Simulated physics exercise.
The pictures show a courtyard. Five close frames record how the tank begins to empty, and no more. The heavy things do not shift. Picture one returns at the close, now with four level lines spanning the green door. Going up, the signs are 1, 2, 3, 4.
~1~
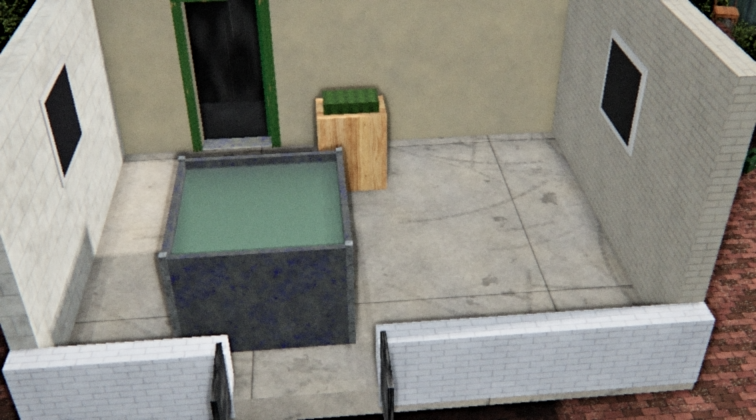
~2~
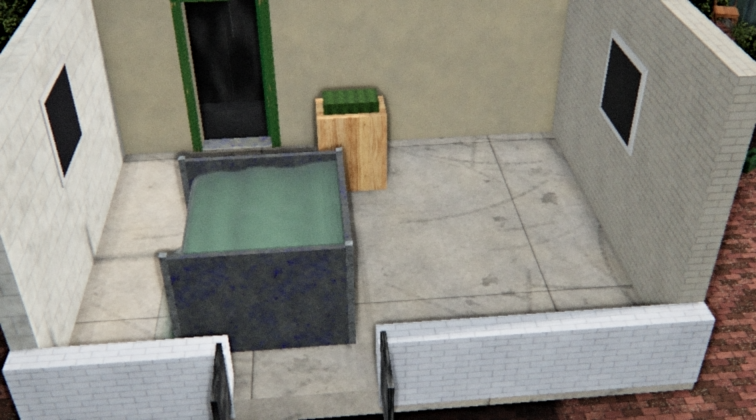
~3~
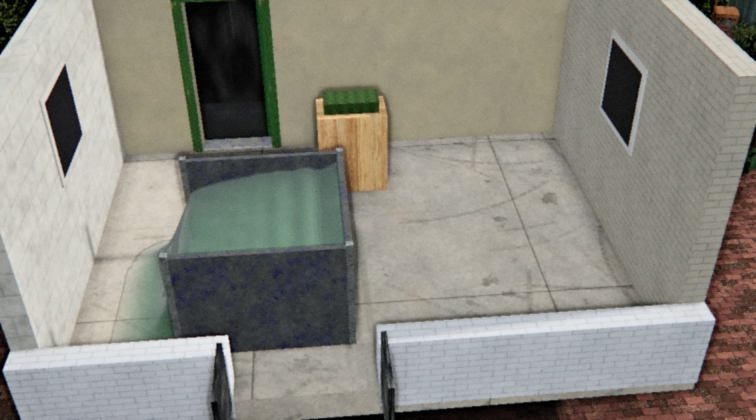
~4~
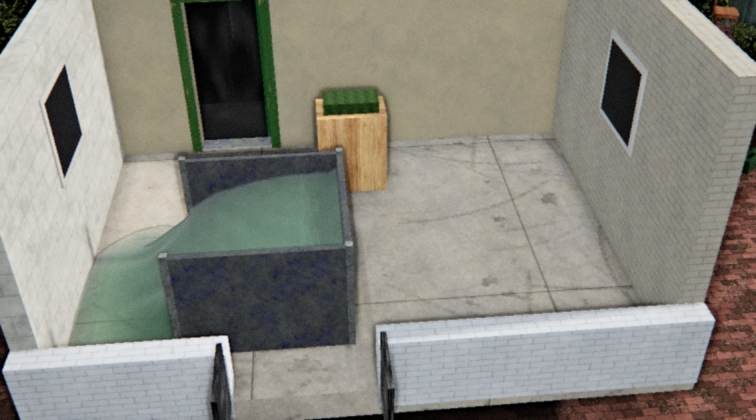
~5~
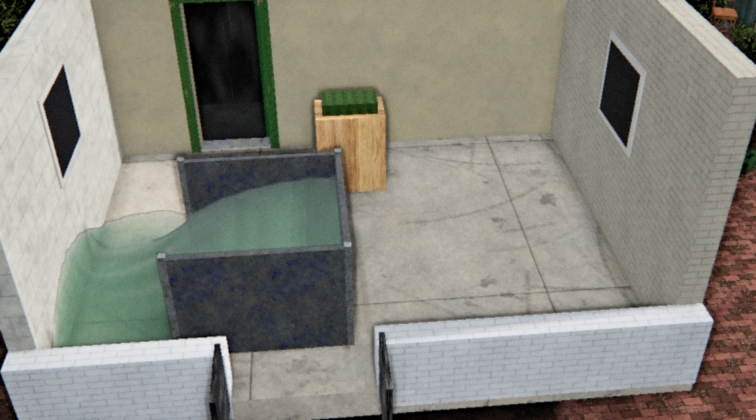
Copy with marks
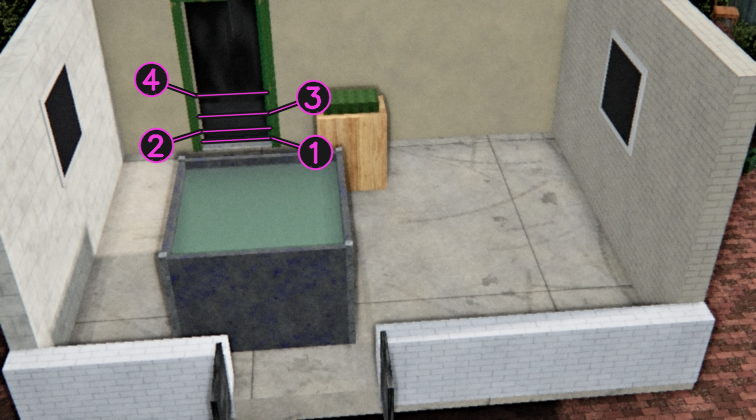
Greenish water in a dark, square tank sank away from the back edge and poured out through the tank's left side, then spread over the courtyard floor toward the white wall on the left.
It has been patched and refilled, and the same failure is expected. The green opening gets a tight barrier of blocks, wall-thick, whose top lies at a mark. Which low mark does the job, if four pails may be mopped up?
Go for 2.
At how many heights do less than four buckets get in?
Three.
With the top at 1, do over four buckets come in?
Yes, it does.
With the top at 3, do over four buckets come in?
No, not at all.
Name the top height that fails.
1 it is.
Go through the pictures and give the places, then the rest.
Water in the tank at rest, its middle at (260, 207); foot of the green doorway at (238, 148); open gate at (302, 326).
Water covers 2 % of the ground, its front hidden from here.
Water covers 6 % of the ground and shows as far out as (143, 266).
Water covers 11 % of the ground and shows as far out as (115, 247).
Water covers 14 % of the ground and shows as far out as (104, 226).
On the marked copy, 1 at (237, 139); 2 at (235, 129); 3 at (234, 115); 4 at (231, 94); from the bottom up 1, 2, 3, 4.
For height 1, about 10 bucketfuls get in.
For height 2, a bucket or two gets in.
For height 3, nothing gets over.
For height 4, nothing gets over.
